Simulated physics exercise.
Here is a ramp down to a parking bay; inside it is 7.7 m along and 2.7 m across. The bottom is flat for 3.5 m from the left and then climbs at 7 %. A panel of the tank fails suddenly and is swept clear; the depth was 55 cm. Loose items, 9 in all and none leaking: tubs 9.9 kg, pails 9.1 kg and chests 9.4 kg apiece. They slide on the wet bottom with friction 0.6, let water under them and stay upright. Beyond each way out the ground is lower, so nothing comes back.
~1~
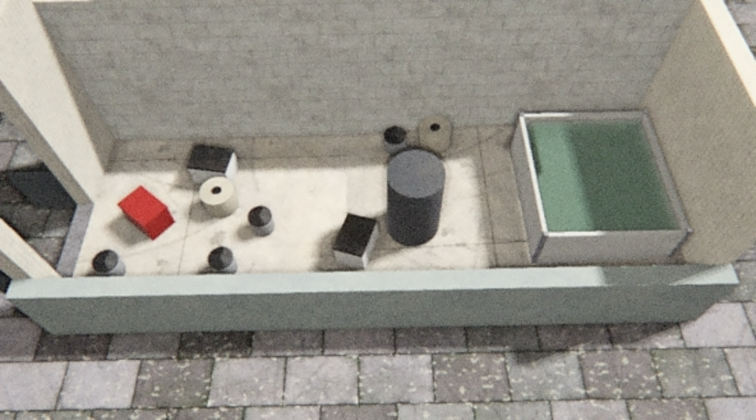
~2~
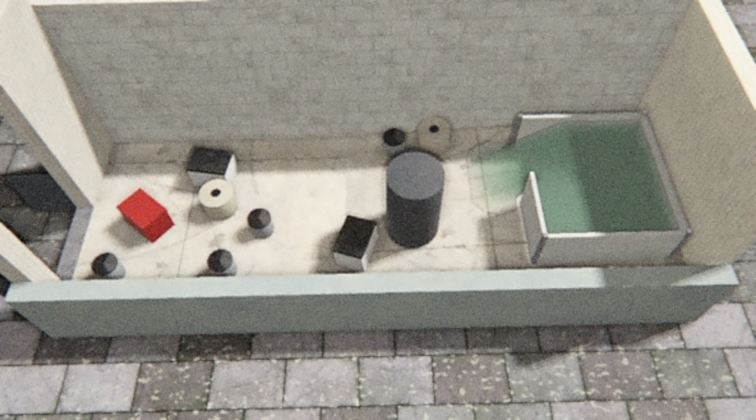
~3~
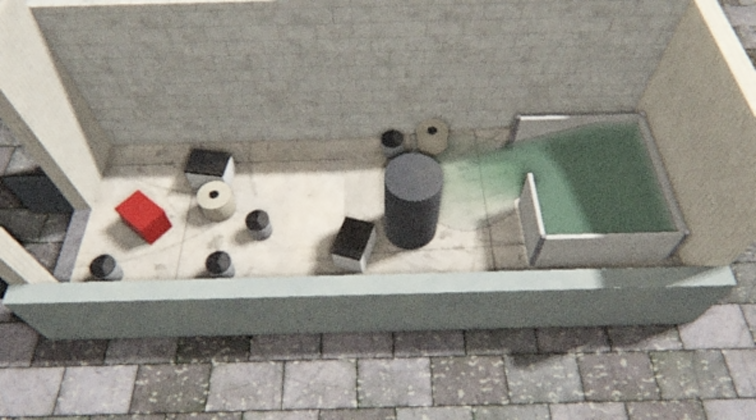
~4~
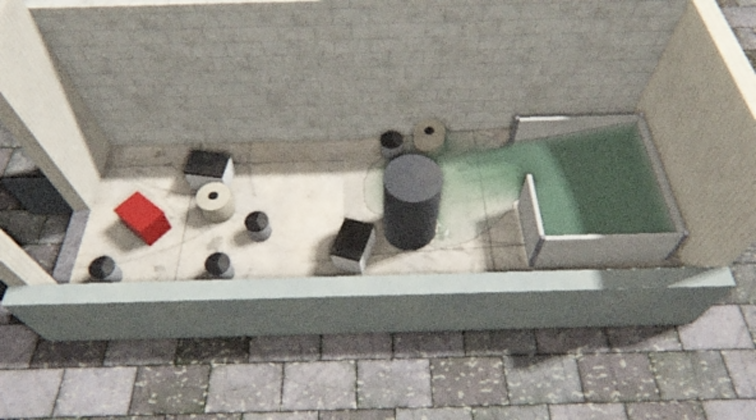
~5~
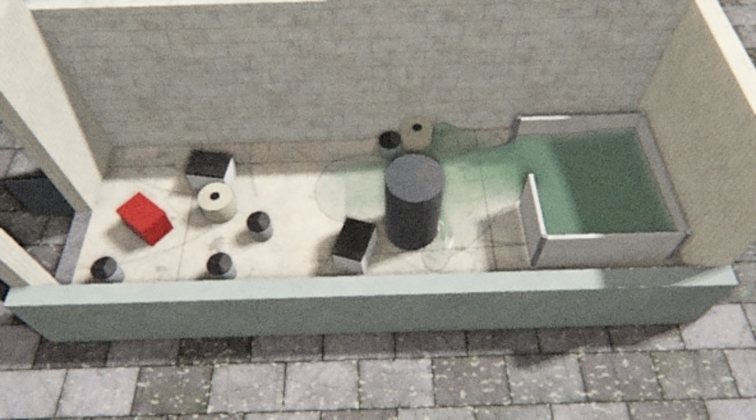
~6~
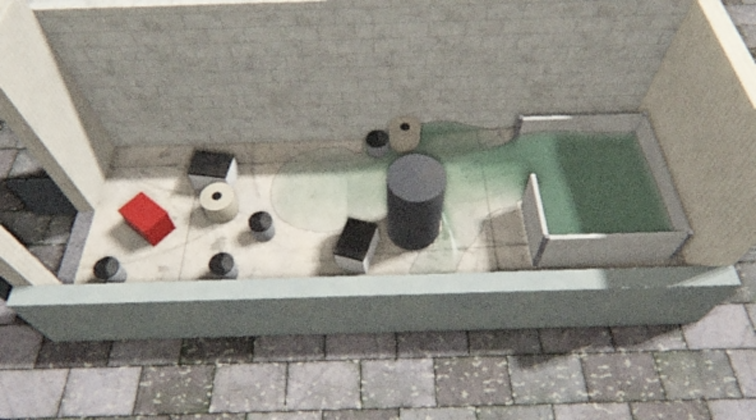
Green water pours left from an opened tank, spreads around a dark cylinder and shifts two small items.
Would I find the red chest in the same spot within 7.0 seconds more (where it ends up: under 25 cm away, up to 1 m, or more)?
The red chest ends far away.
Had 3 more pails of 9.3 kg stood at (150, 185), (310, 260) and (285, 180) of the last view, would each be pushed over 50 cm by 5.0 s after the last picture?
In that order: Past it, under, past it.
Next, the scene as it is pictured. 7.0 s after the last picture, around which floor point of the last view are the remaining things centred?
At about (219, 241).
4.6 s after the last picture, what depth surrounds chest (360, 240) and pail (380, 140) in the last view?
About 3 and 18 cm.
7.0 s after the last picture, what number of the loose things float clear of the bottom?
At that moment 3.
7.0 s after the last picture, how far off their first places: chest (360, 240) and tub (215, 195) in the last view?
In that order: 20 cm, 80 cm.
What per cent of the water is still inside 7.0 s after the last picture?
About 68 per cent.
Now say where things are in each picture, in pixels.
The first frame shows the red chest at (142, 205), on the bottom; water covers 2.8 m2; 0 of 9 have shifted.
The second frame shows the red chest at (141, 208), on the bottom; water covers 3.5 m2; 0 of 9 have shifted.
The third frame shows the red chest at (139, 209), on the bottom; 4.6 m2 under water; 0 of 9 have shifted.
The fourth frame shows the red chest at (138, 211) rests on the ground; 5.5 m2 under water; 0 of 9 have shifted.
The fifth frame shows the red chest at (140, 211) rests on the ground; 6.5 m2 under water; 1 of 9 have shifted.
The sixth frame shows the red chest at (142, 211), on the bottom; 7.7 m2 under water; 2 of 9 have shifted.
Then, 0.6 s after the last picture the red chest is near (142, 211), 0.0 m from its start, aground; 0 of 9 are out; 1 afloat.
Then, 2.6 s after the last picture the red chest has gone out; 2 of 9 are out; 2 afloat.
Then, 4.6 s after the last picture the red chest has gone out; 2 of 9 are out; 4 afloat.
Then, 7.0 s after the last picture the red chest has gone out; 2 of 9 are out; 3 afloat.
